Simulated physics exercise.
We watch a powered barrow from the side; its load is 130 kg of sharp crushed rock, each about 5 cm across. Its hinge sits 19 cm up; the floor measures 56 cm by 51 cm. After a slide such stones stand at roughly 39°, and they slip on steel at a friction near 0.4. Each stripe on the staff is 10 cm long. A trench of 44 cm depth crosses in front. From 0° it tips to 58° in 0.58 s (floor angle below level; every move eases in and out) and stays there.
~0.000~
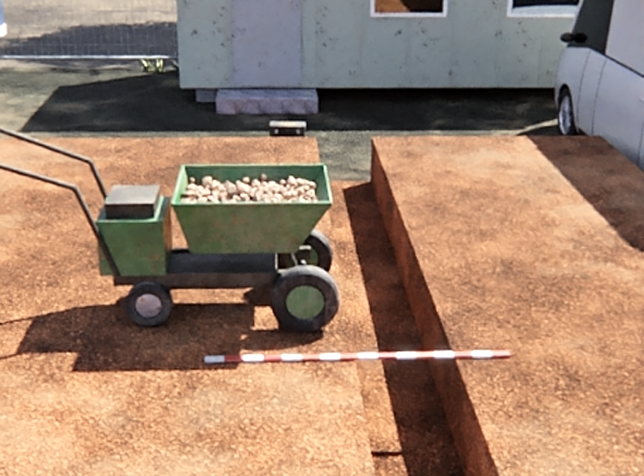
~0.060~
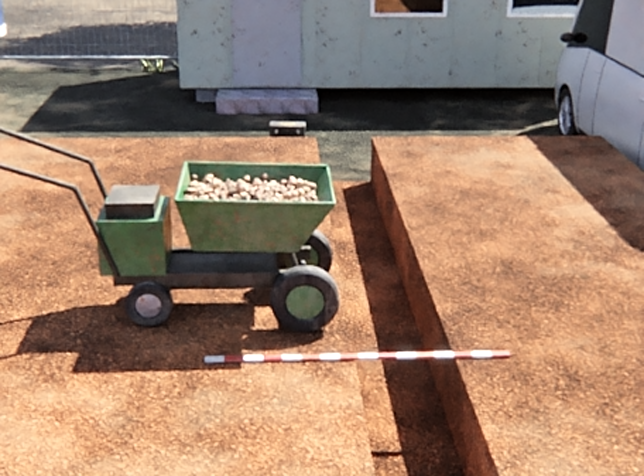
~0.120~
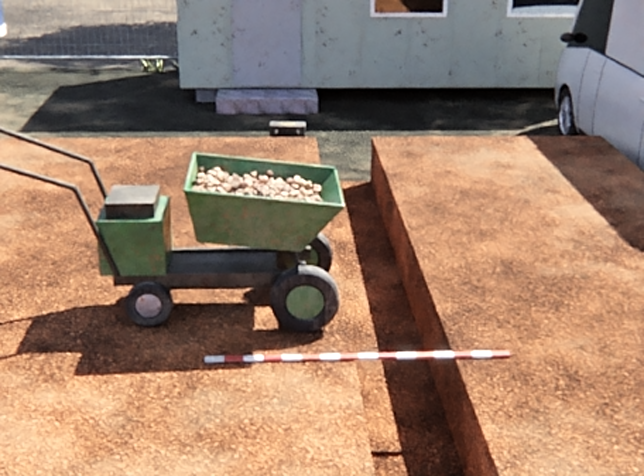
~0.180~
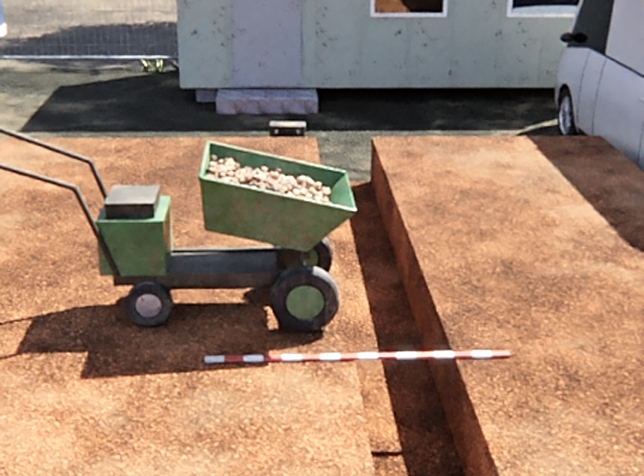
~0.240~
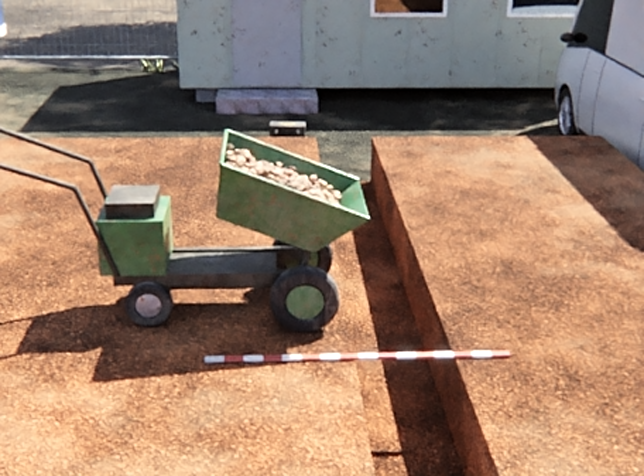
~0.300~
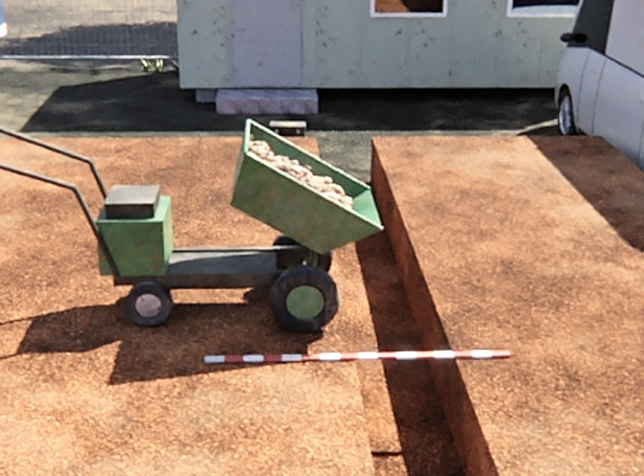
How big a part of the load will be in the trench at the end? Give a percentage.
Some 12 per cent of it.
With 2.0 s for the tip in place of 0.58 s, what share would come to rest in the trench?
In that case some 10 per cent.
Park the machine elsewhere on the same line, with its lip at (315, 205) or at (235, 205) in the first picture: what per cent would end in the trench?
About 25 and 35 per cent.
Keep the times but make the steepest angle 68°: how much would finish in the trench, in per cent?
Then about 25 per cent.
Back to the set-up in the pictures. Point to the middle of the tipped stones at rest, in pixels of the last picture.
Their middle is at about (460, 303).
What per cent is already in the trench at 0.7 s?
About 5 per cent by then.
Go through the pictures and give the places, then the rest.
The tray is at 0°, its lip at (332, 203); the top of the load is at (238, 187), in the first picture.
Lip at (335, 204), floor tilted 2°, highest stones at (228, 185); the stones move at 0.4 m/s on average, in the second picture.
The tray is at 6°, its lip at (344, 207); the top of the load is at (225, 178); the stones move at 0.9 m/s on average, in the third picture.
The tray is at 13°, its lip at (356, 212); the top of the load is at (226, 168); the stones move at 1.2 m/s on average, in the fourth picture.
The tray is at 22°, its lip at (369, 219); the top of the load is at (235, 156); the stones move at 1.4 m/s on average, in the fifth picture.
The tray is at 30°, its lip at (382, 229); the top of the load is at (252, 146); the stones move at 1.5 m/s on average, in the sixth picture.
After 0.4 s the floor is at 48°; 100 % in the tray; the foremost stones are at (376, 230).
After 0.7 s the floor is at 58°; 94 % in the tray, 6 % in the trench, 1 % past the trench; the foremost stones are at (444, 277).
After 1.0 s the floor is at 58°; 64 % in the tray, 9 % in the trench, 27 % past the trench; the foremost stones are at (544, 307).
After 3.0 s the floor is at 58°; 60 % in the tray, 12 % in the trench, 28 % past the trench; the foremost stones are at (623, 303).
